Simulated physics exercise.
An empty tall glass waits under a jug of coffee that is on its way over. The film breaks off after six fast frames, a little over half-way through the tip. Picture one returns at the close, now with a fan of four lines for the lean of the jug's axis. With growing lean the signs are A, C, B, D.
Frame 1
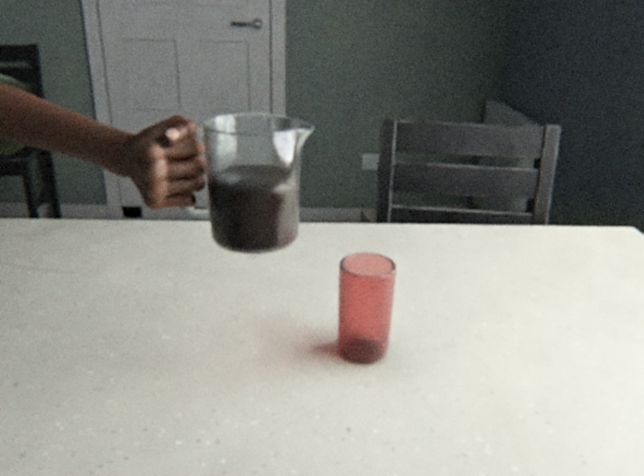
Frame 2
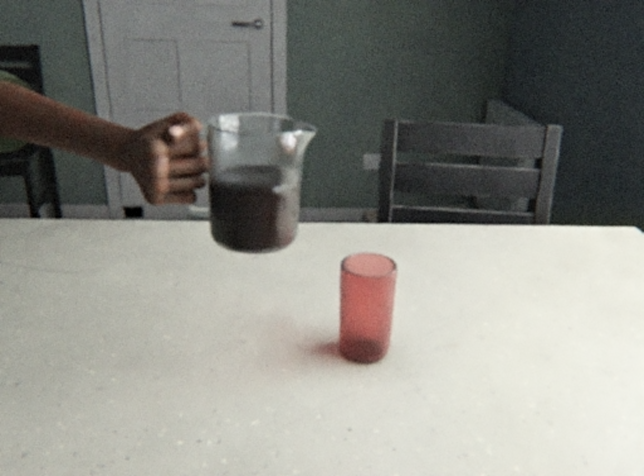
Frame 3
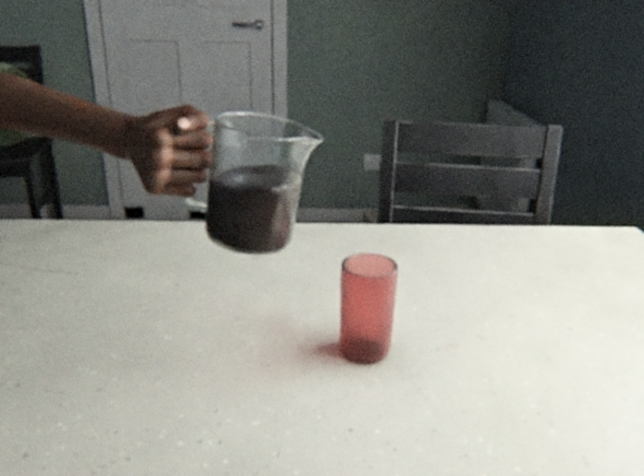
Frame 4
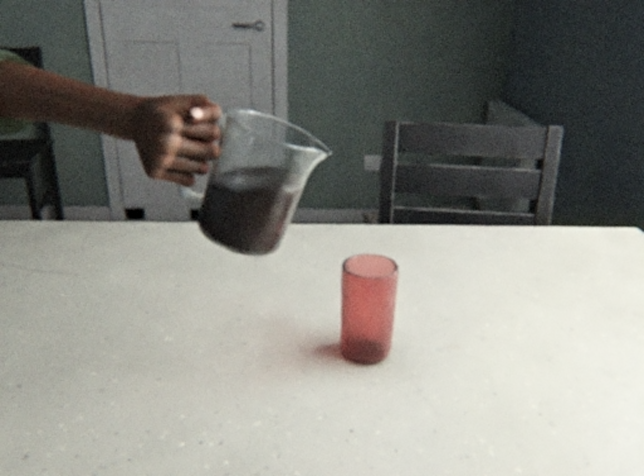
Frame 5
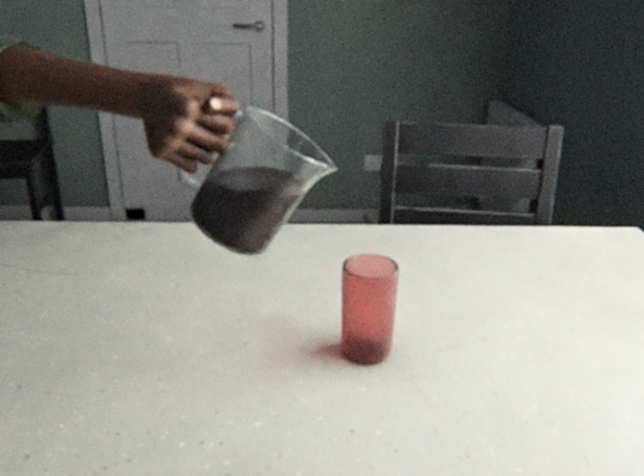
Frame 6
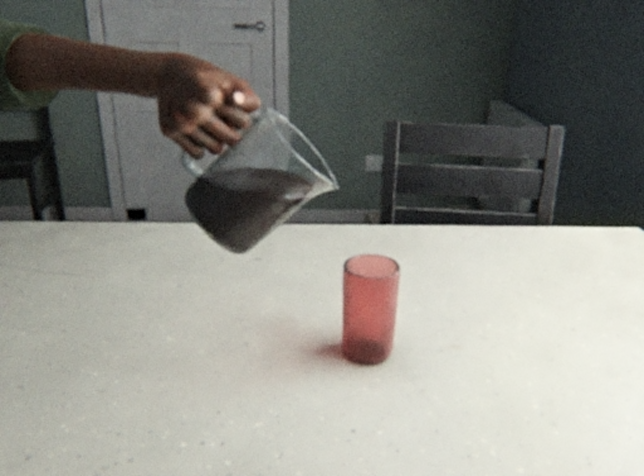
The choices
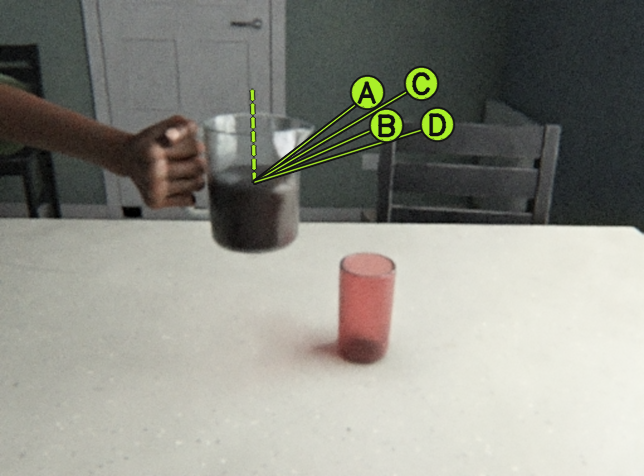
A hand at the left held a clear glass jug of dark liquid above a white table and steadily tilted it rightward, its spout lowering near a tall red glass that stayed still.
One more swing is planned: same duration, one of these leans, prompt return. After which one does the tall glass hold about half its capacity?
D.
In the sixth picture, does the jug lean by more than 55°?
No, it does not.
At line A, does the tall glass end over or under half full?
Under half.
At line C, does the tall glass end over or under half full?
Under half.
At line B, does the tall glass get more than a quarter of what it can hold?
Yes, clearly.
On the marked copy, A at (354, 105); B at (369, 131); C at (406, 92); D at (421, 130).
For line A, the tall glass ends with about 6 % of what it can hold.
For line B, the tall glass ends with about 32 % of what it can hold.
For line C, the tall glass ends with about 16 % of what it can hold.
For line D, the tall glass ends with about 50 % of what it can hold.
